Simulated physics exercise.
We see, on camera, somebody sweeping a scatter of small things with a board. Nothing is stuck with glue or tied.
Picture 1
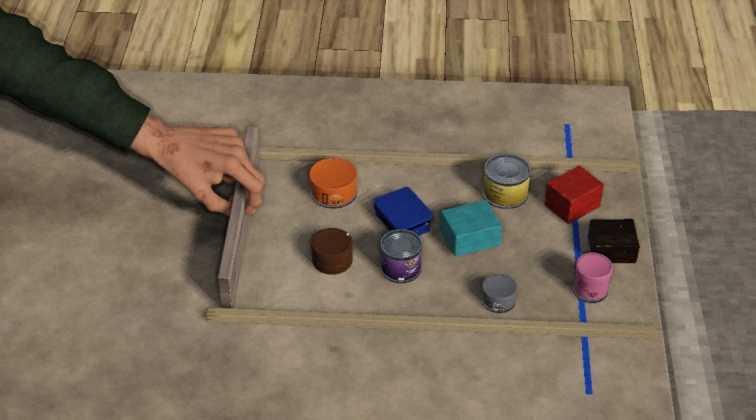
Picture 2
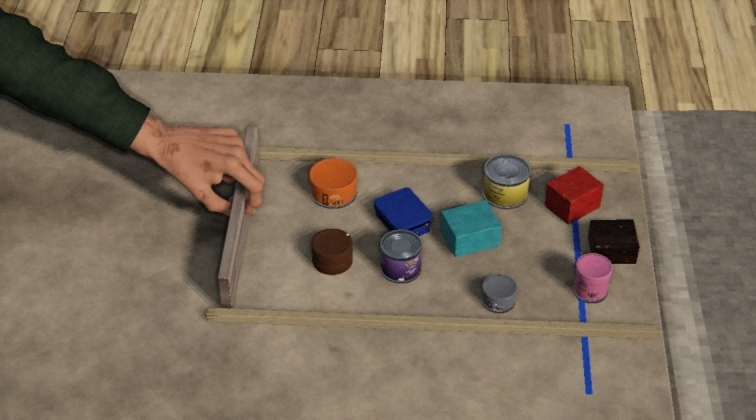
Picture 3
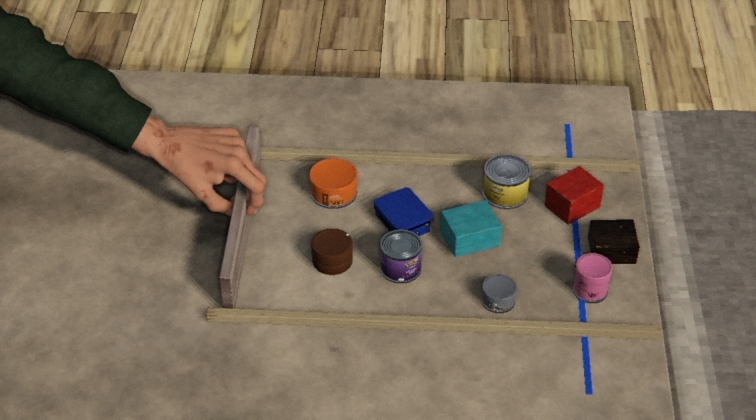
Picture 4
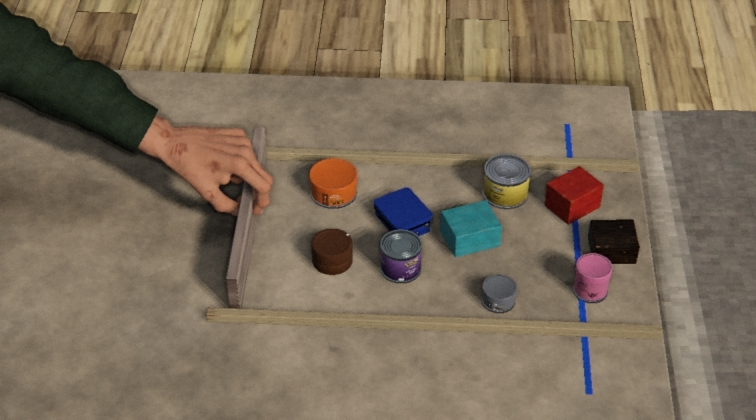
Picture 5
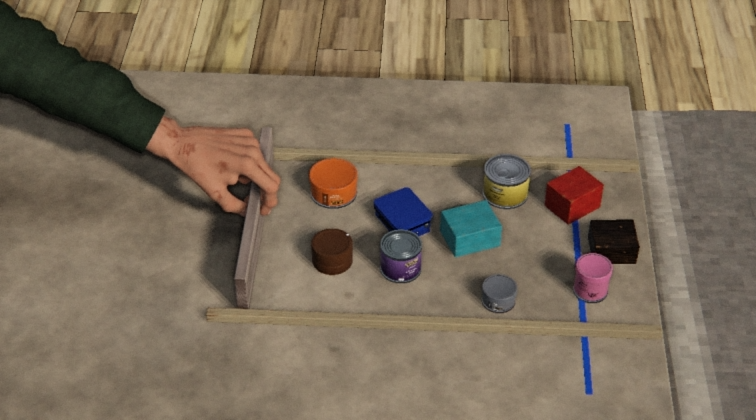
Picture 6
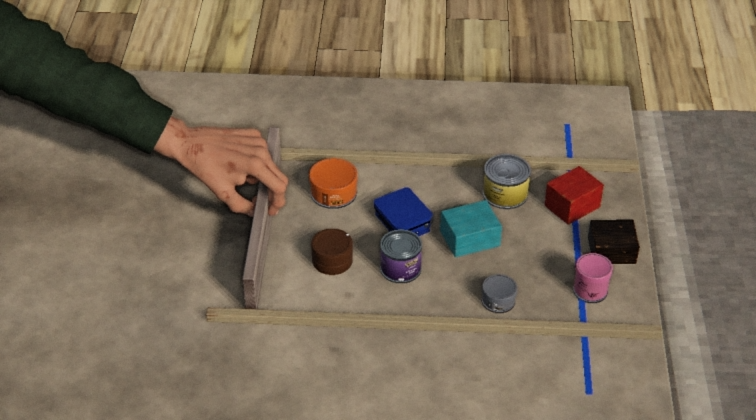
A worn, grey-brown tabletop is seen from above at an angle, with pale plank flooring beyond it and a grey surface at right. Between two thin wooden strips sit an orange pot, brown lid, purple tin, blue and teal blocks, yellow tin and small grey pot, with red and black blocks and a pink tin near a blue line. A green-sleeved hand at left holds a board upright, barely moving at first, then slides it slightly right, while the objects and view stay still.
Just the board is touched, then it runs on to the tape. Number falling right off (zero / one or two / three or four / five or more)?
Going by the pictures, one or two pieces get pushed right off.
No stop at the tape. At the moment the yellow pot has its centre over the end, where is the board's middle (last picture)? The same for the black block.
First it's close to (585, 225), next close to (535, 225).
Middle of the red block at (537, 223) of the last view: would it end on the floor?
From that start the object does not stay.
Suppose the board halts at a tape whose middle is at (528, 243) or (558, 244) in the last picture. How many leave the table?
That would be 0, then 1.
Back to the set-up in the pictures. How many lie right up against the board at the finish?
It is in contact with 4.
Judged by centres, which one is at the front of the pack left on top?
Foremost one: Pink tin.
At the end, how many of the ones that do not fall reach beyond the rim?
4 in all.
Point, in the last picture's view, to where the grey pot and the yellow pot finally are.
In the last picture the grey pot sits around (601, 310) and the yellow pot around (637, 176).
A little later, none off yet; black block at rest near (613, 242); pink tin at rest near (592, 279); red block at rest near (574, 195).
When it is over, the number that fall off is one or two; down, black block.
